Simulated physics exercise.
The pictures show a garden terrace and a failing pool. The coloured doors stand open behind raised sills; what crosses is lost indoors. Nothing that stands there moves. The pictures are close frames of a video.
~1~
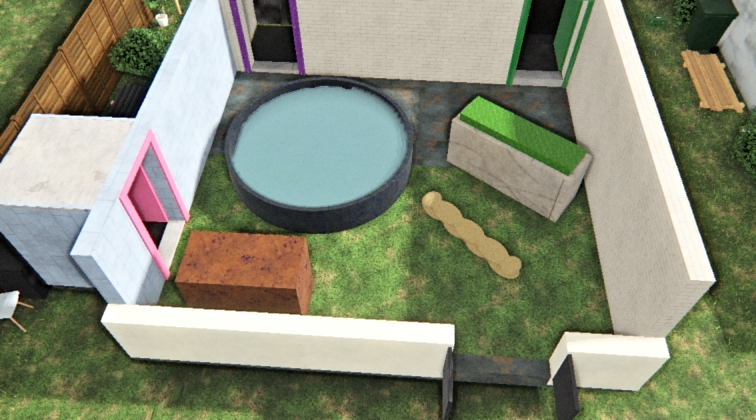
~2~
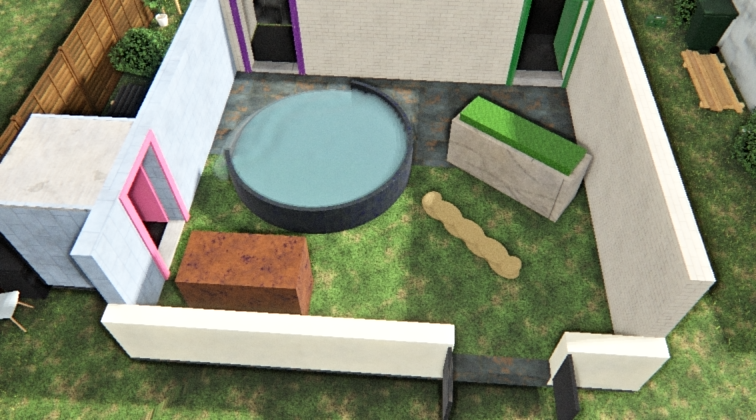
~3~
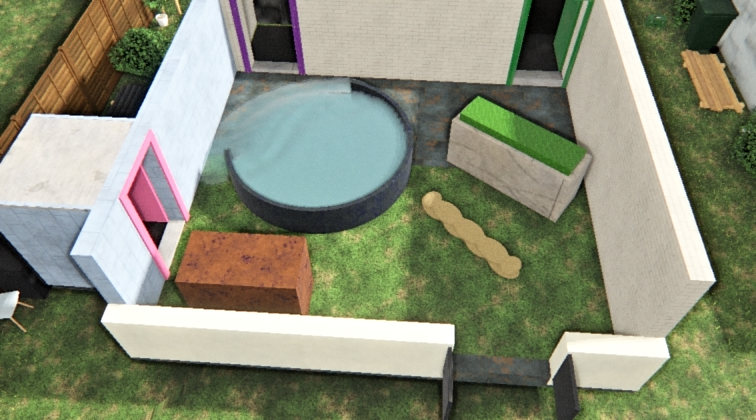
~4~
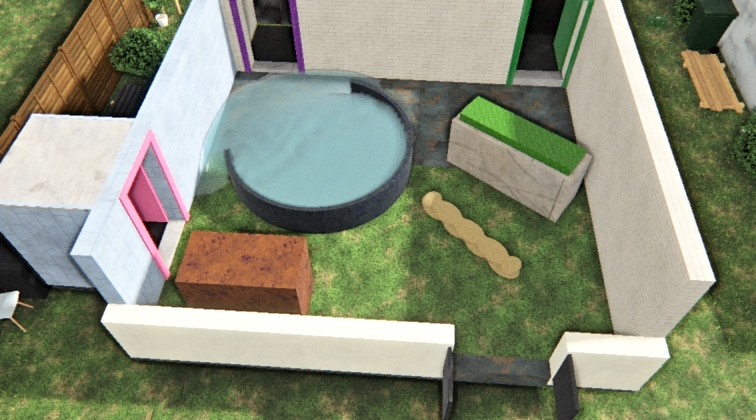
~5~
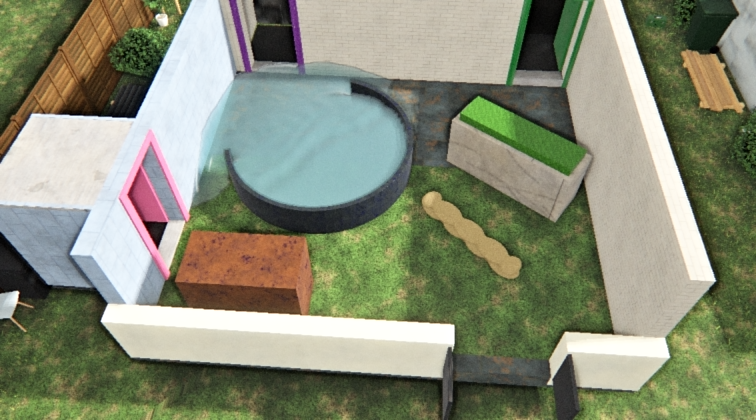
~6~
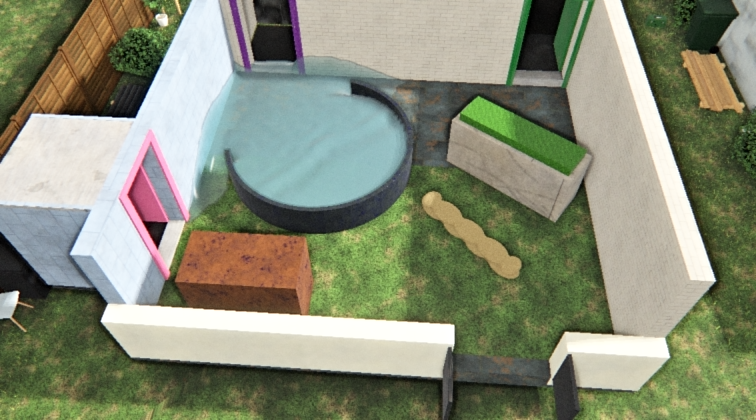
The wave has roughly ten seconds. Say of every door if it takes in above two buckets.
The green door stays under that; the purple door takes more than that; the pink door takes more than that.
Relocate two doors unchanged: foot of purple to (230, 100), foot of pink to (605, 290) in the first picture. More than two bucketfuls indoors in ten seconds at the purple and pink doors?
One by one: Purple floods; pink is under.
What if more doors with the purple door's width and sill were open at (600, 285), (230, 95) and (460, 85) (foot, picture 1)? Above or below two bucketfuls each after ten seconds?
In turn: Is under, passes that mark, is under.
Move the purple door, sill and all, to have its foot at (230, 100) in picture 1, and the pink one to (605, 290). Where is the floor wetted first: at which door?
That is the door marked purple.
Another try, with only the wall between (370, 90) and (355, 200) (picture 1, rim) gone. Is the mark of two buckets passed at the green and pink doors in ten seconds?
Then: The green door floods, the pink door lets less in.
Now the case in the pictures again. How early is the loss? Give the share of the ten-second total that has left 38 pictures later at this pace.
I make it 85 per cent.
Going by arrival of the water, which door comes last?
I say the green-painted one.
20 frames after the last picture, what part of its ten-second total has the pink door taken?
I make it 5 per cent.
A moment on, water covers 25 % of the floor; the green door not reached, the purple door over two buckets in, the pink door wet at the sill, nothing in.
Next, water covers 40 % of the floor; the green door not reached, the purple door far over two buckets in, the pink door wet at the sill, nothing in.
Then, water covers 55 % of the floor; the green door wet at the sill, nothing in, the purple door far over two buckets in, the pink door under two buckets in.
Later, water covers 75 % of the floor; the green door wet at the sill, nothing in, the purple door far over two buckets in, the pink door under two buckets in.
In the end, water covers 95 % of the floor; the green door wet at the sill, nothing in, the purple door far over two buckets in, the pink door over two buckets in.
